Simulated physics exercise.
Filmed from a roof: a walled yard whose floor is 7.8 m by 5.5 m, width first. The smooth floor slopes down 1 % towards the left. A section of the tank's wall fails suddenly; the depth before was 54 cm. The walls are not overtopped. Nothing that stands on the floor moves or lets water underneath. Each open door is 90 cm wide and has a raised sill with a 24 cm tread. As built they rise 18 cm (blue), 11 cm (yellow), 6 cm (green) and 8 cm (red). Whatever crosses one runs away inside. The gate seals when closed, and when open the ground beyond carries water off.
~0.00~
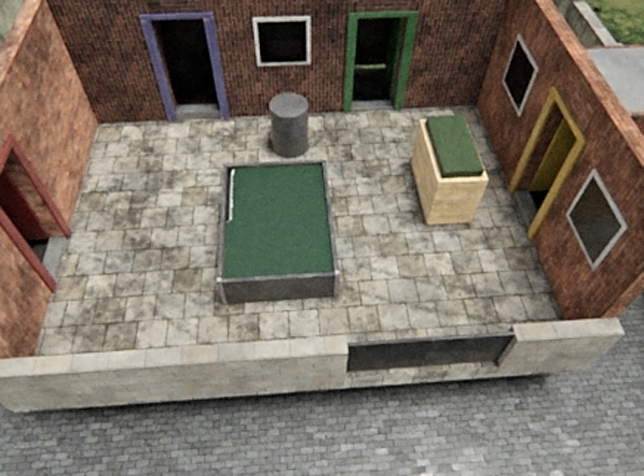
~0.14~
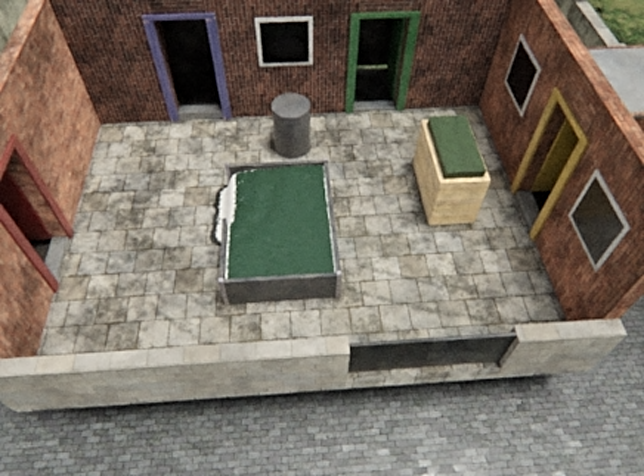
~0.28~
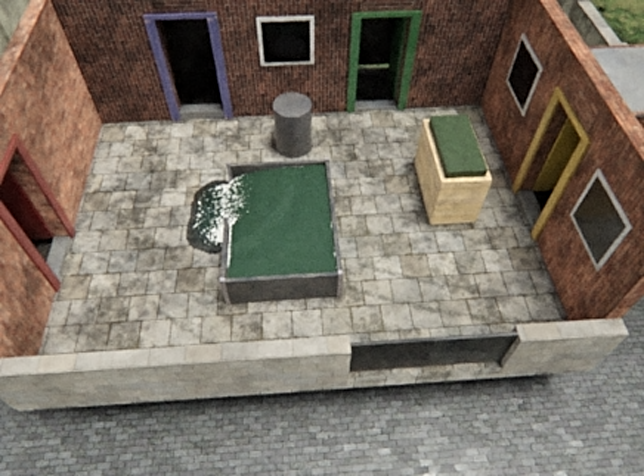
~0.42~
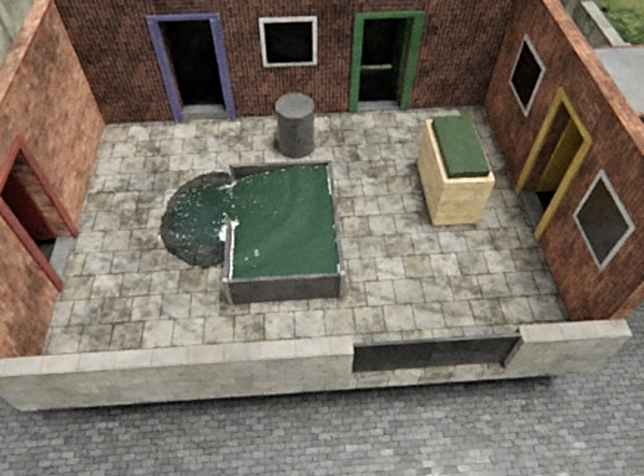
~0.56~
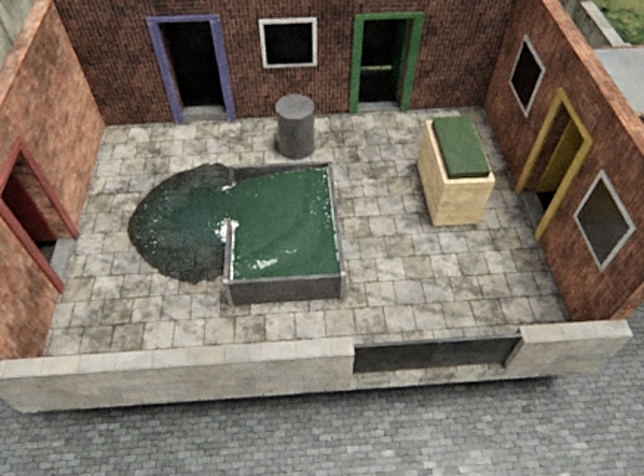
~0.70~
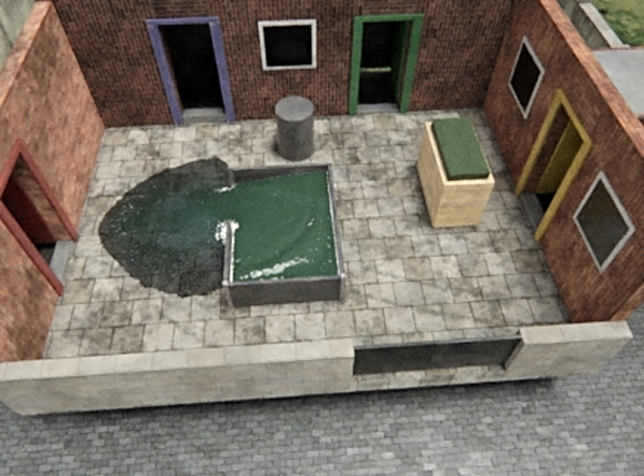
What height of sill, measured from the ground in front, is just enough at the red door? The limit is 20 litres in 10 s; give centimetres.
At least 17 cm or so.
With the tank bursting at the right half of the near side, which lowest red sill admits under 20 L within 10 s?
About 6.0 cm.
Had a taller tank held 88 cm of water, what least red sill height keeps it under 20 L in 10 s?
Then roughly 30 cm.
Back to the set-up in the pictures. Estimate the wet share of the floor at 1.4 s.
Some 20 per cent of it.
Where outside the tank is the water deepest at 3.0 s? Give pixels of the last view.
Around (99, 155).
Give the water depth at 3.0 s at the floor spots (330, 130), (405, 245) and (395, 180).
About 0, 0 and 0 cm.
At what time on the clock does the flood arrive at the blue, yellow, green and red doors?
Blue 2.2 s, yellow 9.5 s, green 5.0 s, red 1.0 s.
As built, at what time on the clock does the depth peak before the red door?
Around 2.0 s.
After 1.4 s water covers 20 % of the floor, deepest (29 cm) near (226, 211); 16 cm at the red door, 9 litres in over its 8 cm sill.
After 3.0 s water covers 30 % of the floor, deepest (28 cm) near (99, 155); 18 cm at the red door, 100 litres in over its 8 cm sill.
After 10.0 s water covers 90 % of the floor, deepest (10 cm) near (35, 388); 8 cm at the red door, 178 litres in over its 8 cm sill.
At the red door as built, the water arrived by 1.0 s and peaked near 21 cm at 2.0 s.
With a sill of 15 cm, 40 litres would have come in within the 10 s; with 20 cm, 8 litres. So under 20 litres takes about 17 cm.
